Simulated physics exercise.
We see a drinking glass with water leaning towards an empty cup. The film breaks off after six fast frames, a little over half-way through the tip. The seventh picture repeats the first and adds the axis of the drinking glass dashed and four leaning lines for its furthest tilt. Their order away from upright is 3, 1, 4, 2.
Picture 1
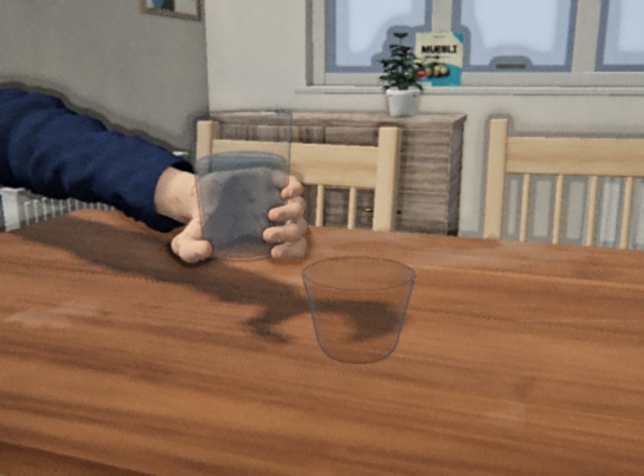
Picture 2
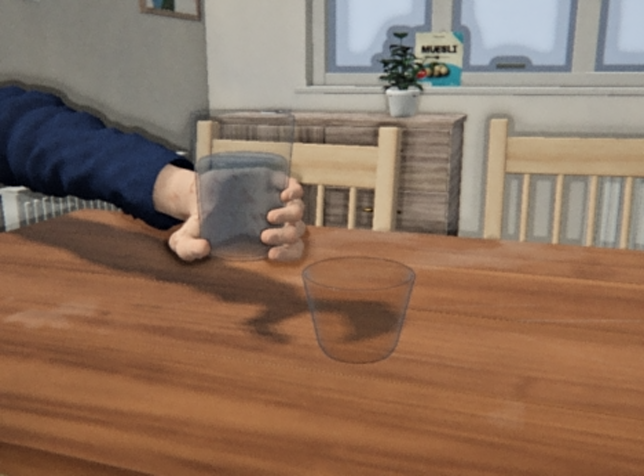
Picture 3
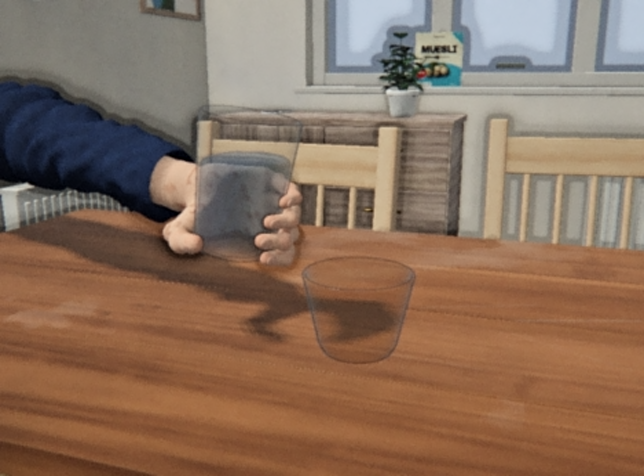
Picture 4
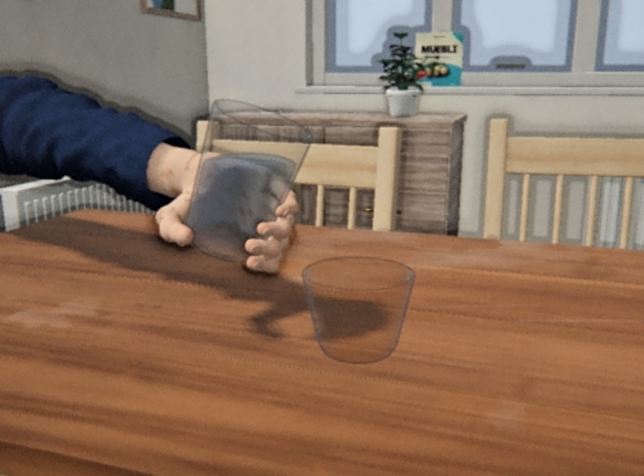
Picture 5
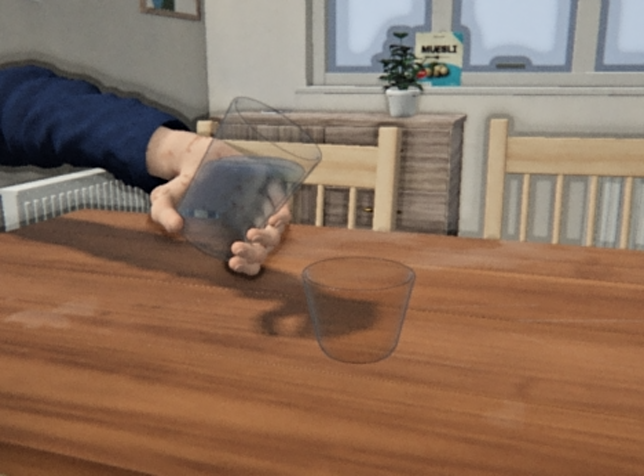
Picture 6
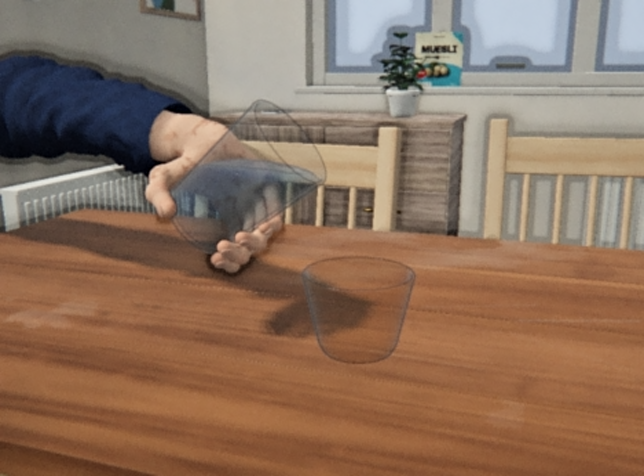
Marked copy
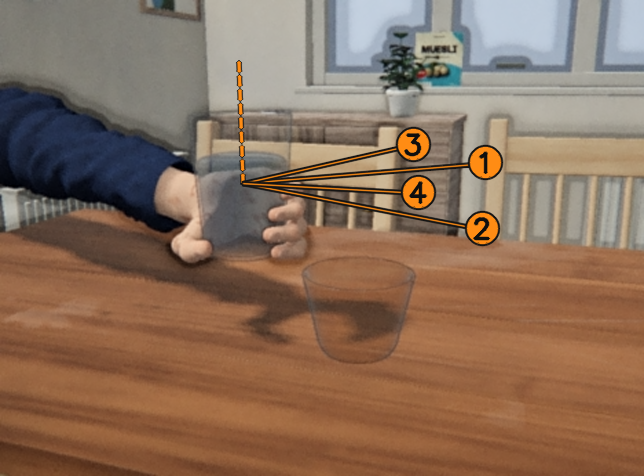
The footage shows a hand in a dark blue sleeve holding a clear glass of water above a wooden table, first upright, then tilting it steadily to the right towards an empty clear cup, with no water leaving the glass.
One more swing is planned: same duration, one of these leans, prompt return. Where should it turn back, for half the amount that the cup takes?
I would pick line 3.
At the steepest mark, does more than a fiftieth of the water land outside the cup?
Yes.
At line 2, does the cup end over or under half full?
Over.
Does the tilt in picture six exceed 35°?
Yes.
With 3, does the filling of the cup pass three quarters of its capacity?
No, it does not.
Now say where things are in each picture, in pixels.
In the first picture, upright, lip at (285, 114); rim of the cup round (358, 272); nothing has left yet.
In the second picture, tipped about 3°, lip at (288, 116); nothing has left yet.
In the third picture, tipped about 10°, lip at (296, 124); nothing has left yet.
In the fourth picture, tipped about 22°, lip at (307, 138); nothing has left yet.
In the fifth picture, tipped about 36°, lip at (316, 158); nothing has left yet.
In the sixth picture, tipped about 51°, lip at (321, 180); nothing has left yet.
On the marked copy, 1 at (468, 165); 2 at (465, 226); 3 at (397, 148); 4 at (401, 192).
With 1, the cup ends with about 61 % of what it can hold; 5 % of the water is spilt.
With 2, the cup ends with about 78 % of what it can hold; 16 % of the water is spilt.
With 3, the cup ends with about 48 % of what it can hold.
With 4, the cup ends with about 68 % of what it can hold; 14 % of the water is spilt.
